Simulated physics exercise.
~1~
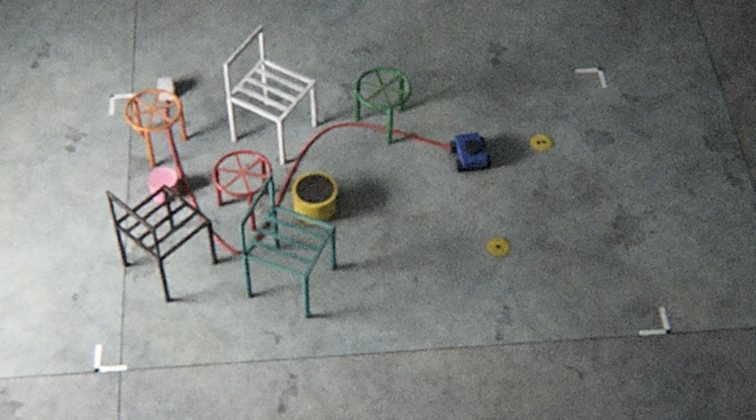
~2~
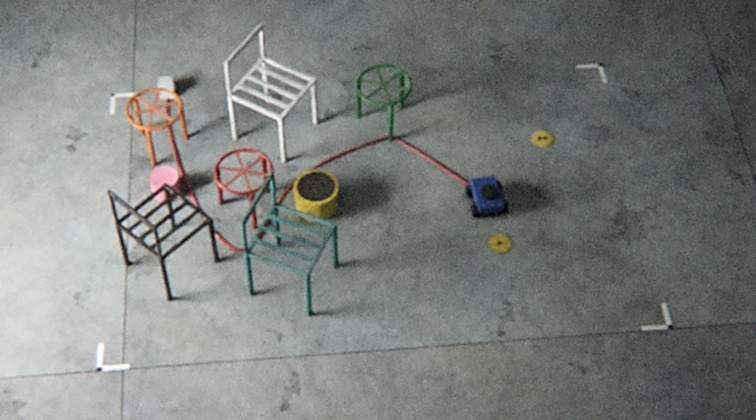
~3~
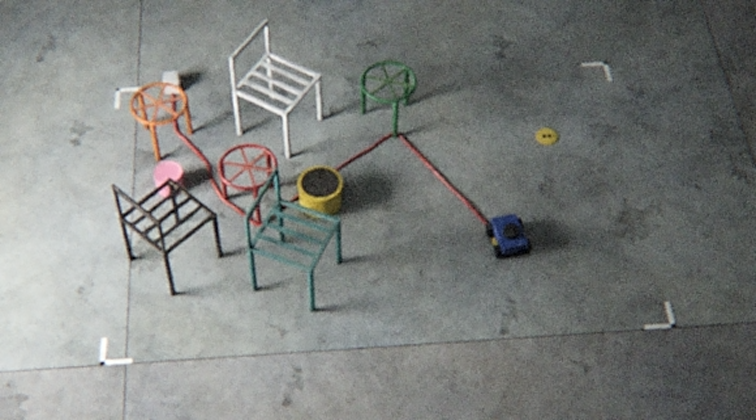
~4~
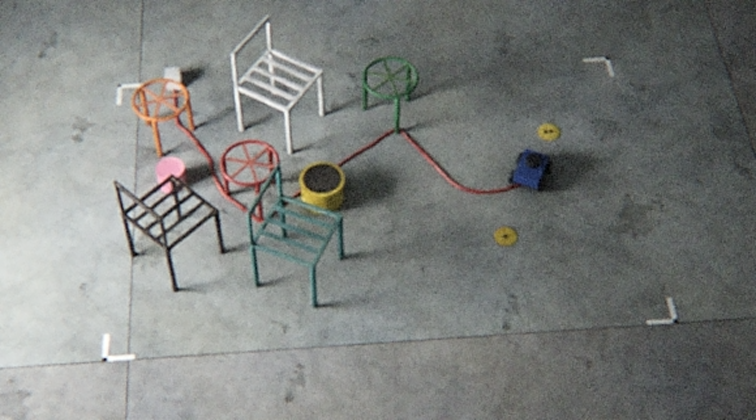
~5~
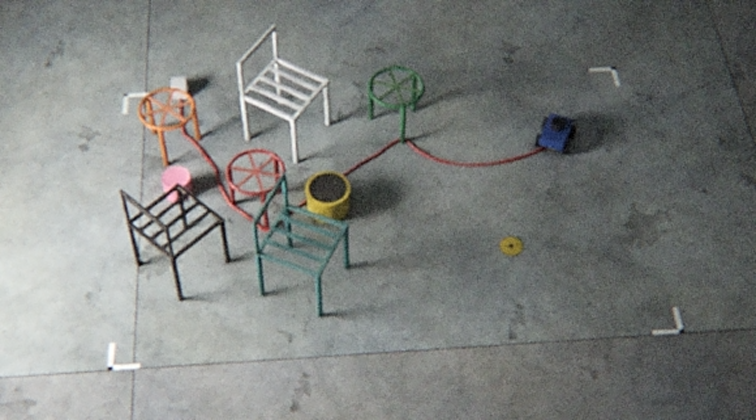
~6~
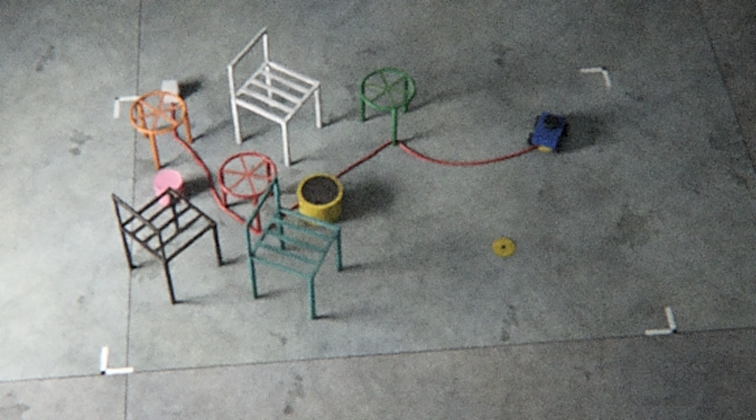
In the video, a small blue cart trailing a red lead among small chairs, stools, a bucket and a pot drives down to a yellow mark, then moves up to another and stops there, the lead bending around the green stool while the furniture stays in place.
